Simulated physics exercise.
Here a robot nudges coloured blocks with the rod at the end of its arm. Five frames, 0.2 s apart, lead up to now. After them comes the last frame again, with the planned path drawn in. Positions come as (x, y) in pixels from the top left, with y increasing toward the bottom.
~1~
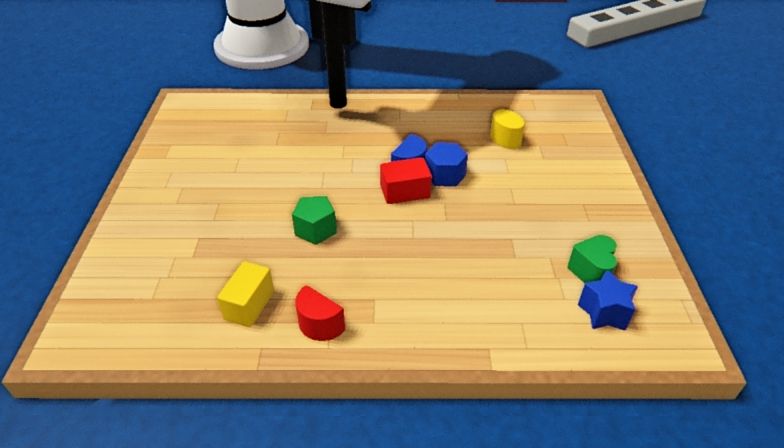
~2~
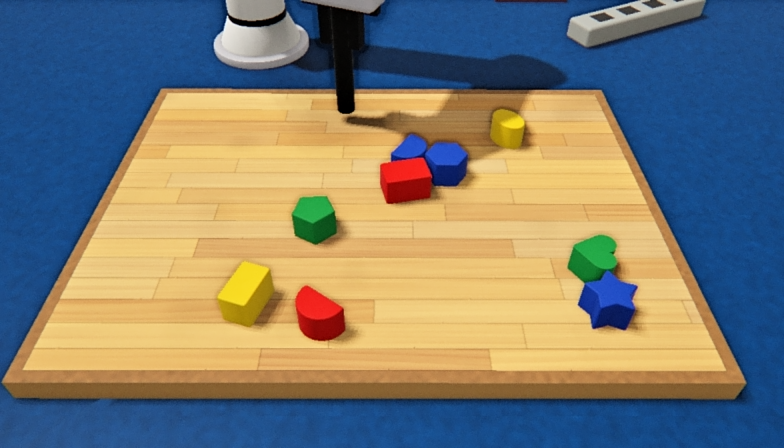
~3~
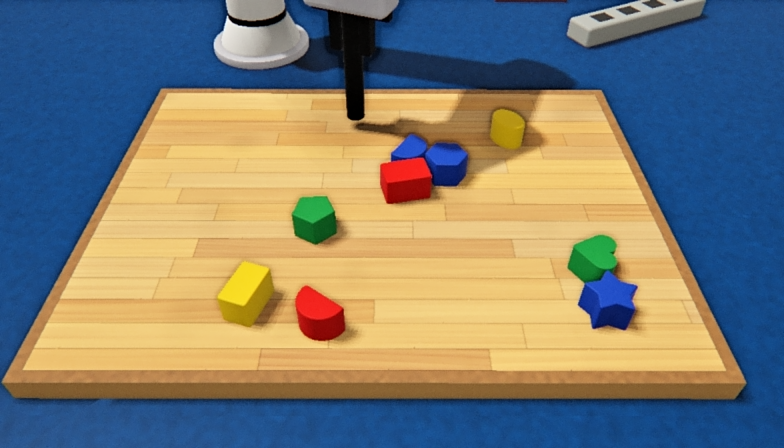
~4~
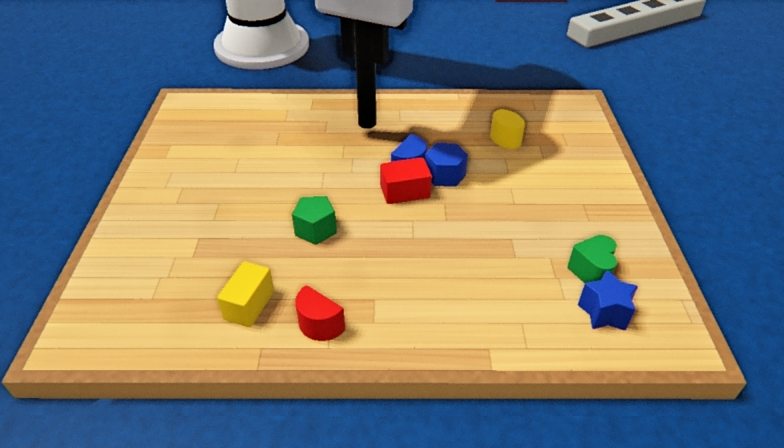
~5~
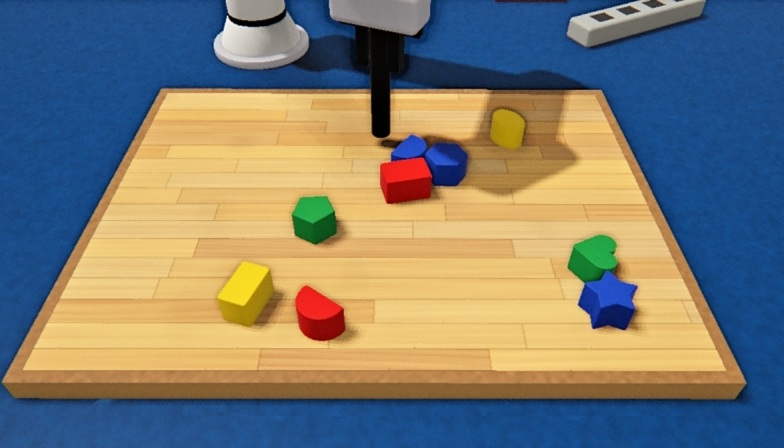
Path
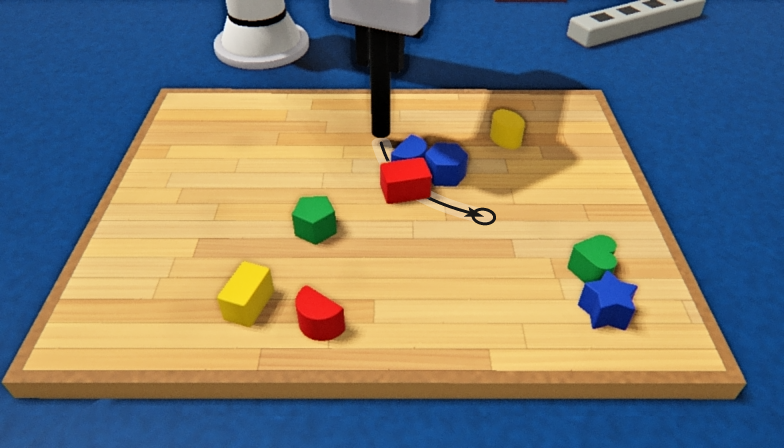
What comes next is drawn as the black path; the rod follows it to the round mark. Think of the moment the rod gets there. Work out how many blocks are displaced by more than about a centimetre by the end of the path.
That push would leave three or more blocks displaced by more than about 1 cm.
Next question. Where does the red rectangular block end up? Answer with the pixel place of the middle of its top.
Its top face will be centred at roughly (416, 191).
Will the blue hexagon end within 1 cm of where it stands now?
In short: No.
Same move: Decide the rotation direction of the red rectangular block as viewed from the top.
It turns clockwise.
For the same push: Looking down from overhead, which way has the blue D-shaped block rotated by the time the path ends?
From the top: Counterclockwise.
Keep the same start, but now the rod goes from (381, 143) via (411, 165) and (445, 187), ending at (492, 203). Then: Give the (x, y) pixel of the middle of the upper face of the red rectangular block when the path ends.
Expect it around (406, 186).
Path on the board, from (381, 143) by way of (396, 173) and (431, 199) to (484, 216).
The first path, step by step. One third of the way, rod at (396, 163); red rectangular block at (410, 175), turned 25° clockwise; blue D-shaped block at (419, 153), turned 20° anticlockwise; blue hexagon at (456, 154).
Two thirds of the way, rod at (432, 189); red rectangular block at (416, 191), turned 45° clockwise; blue D-shaped block at (448, 167), turned 85° anticlockwise; blue hexagon at (477, 153), turned 45° anticlockwise.
At the end, rod at (485, 206); red rectangular block at (416, 191), turned 45° clockwise; blue D-shaped block at (450, 167), turned 90° anticlockwise; blue hexagon at (478, 153), turned 45° anticlockwise.
